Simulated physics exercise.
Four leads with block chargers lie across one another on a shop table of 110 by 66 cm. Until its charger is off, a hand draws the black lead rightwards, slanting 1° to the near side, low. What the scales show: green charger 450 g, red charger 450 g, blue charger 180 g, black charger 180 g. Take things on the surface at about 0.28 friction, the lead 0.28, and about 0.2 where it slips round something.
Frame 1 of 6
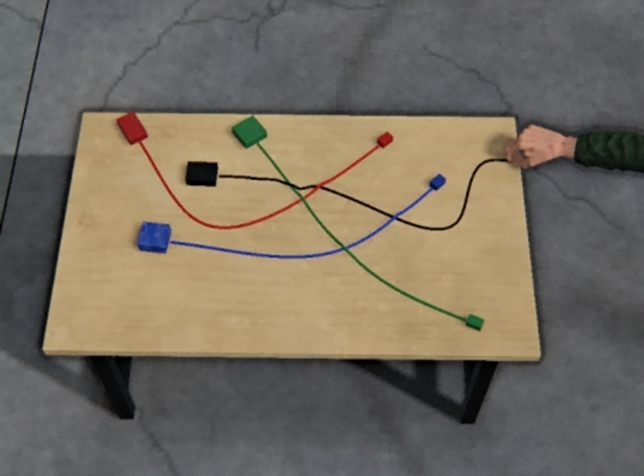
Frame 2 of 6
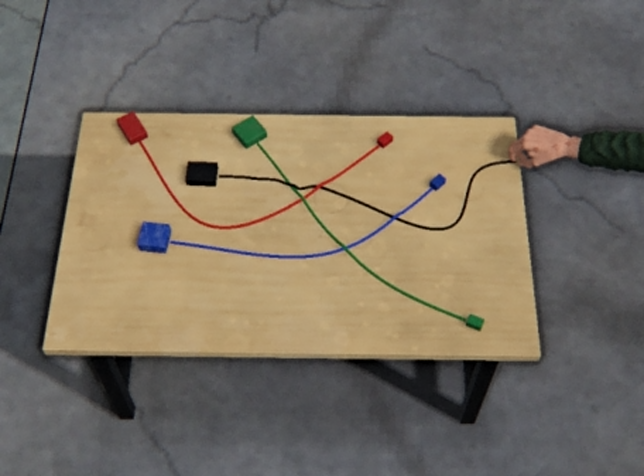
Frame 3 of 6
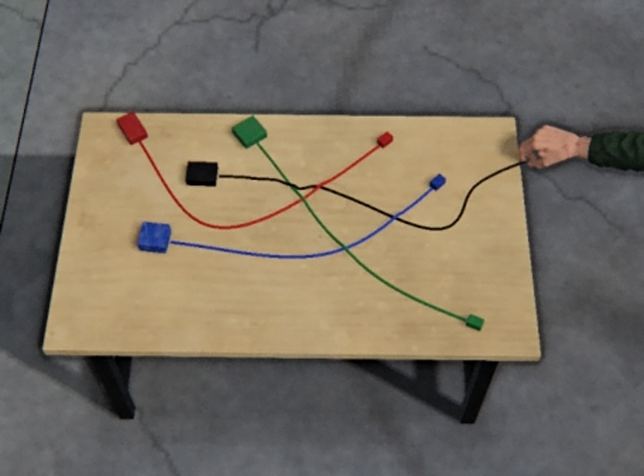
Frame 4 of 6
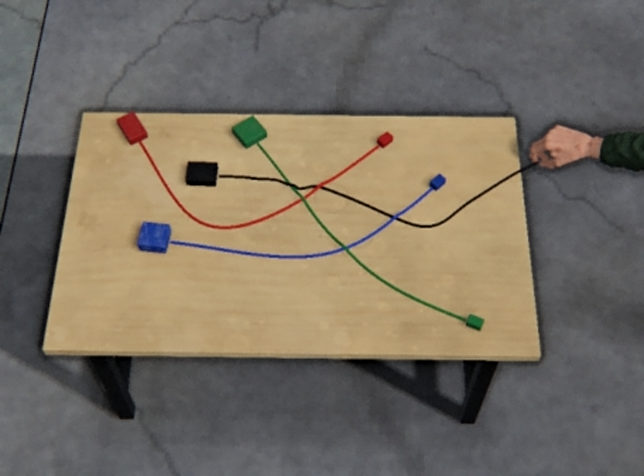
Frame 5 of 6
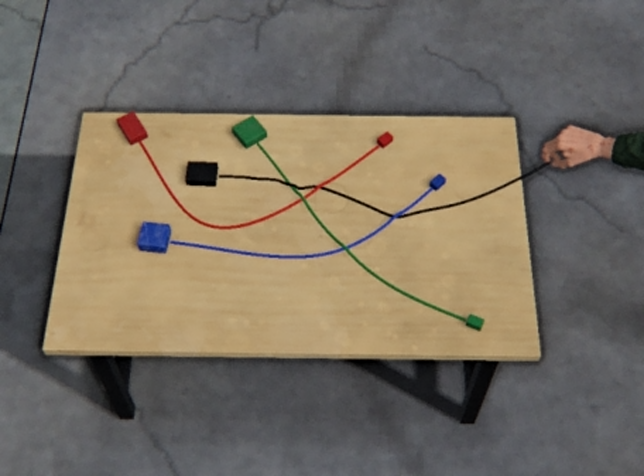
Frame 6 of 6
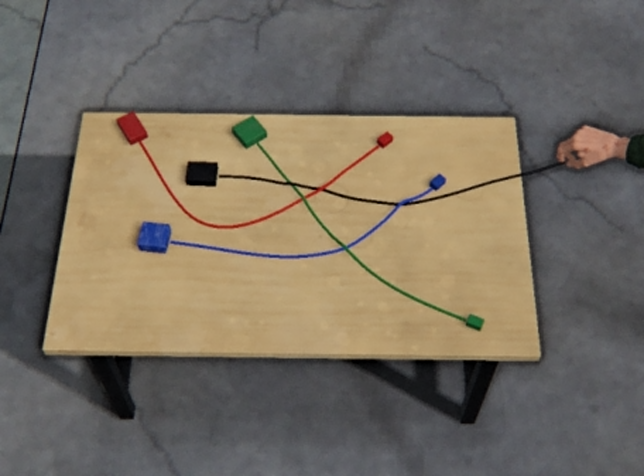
On a wooden table where four colored cords crossed, a hand at the right edge pulled the black one rightward, drawing out its bends until it lay nearly straight and nudged the blue cord slightly.
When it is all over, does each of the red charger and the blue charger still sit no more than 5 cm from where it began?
Red charger: Yes, close by; blue charger: Yes, close by.
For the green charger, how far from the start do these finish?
About: Green charger 2 cm.
Next, the black lead's tail end at (318, 174); black charger 24 cm off its start, blue plug on its side, 7 cm off its start.
Then, the black lead's tail end at (428, 157); black charger 52 cm off its start, blue plug on its side, 10 cm off its start, red plug 9 cm off its start.
After that, the black lead has left the top; blue charger 2 cm off its start at (162, 231), black charger over the edge, red plug 24 cm off its start at (476, 171).
Later, the black lead has left the top; blue charger 2 cm off its start, black charger over the edge, red plug 24 cm off its start.
At the end, the black lead has left the top; blue charger 2 cm off its start at (162, 231), red charger 1 cm off its start at (135, 125), black charger over the edge, red plug 24 cm off its start at (476, 171).
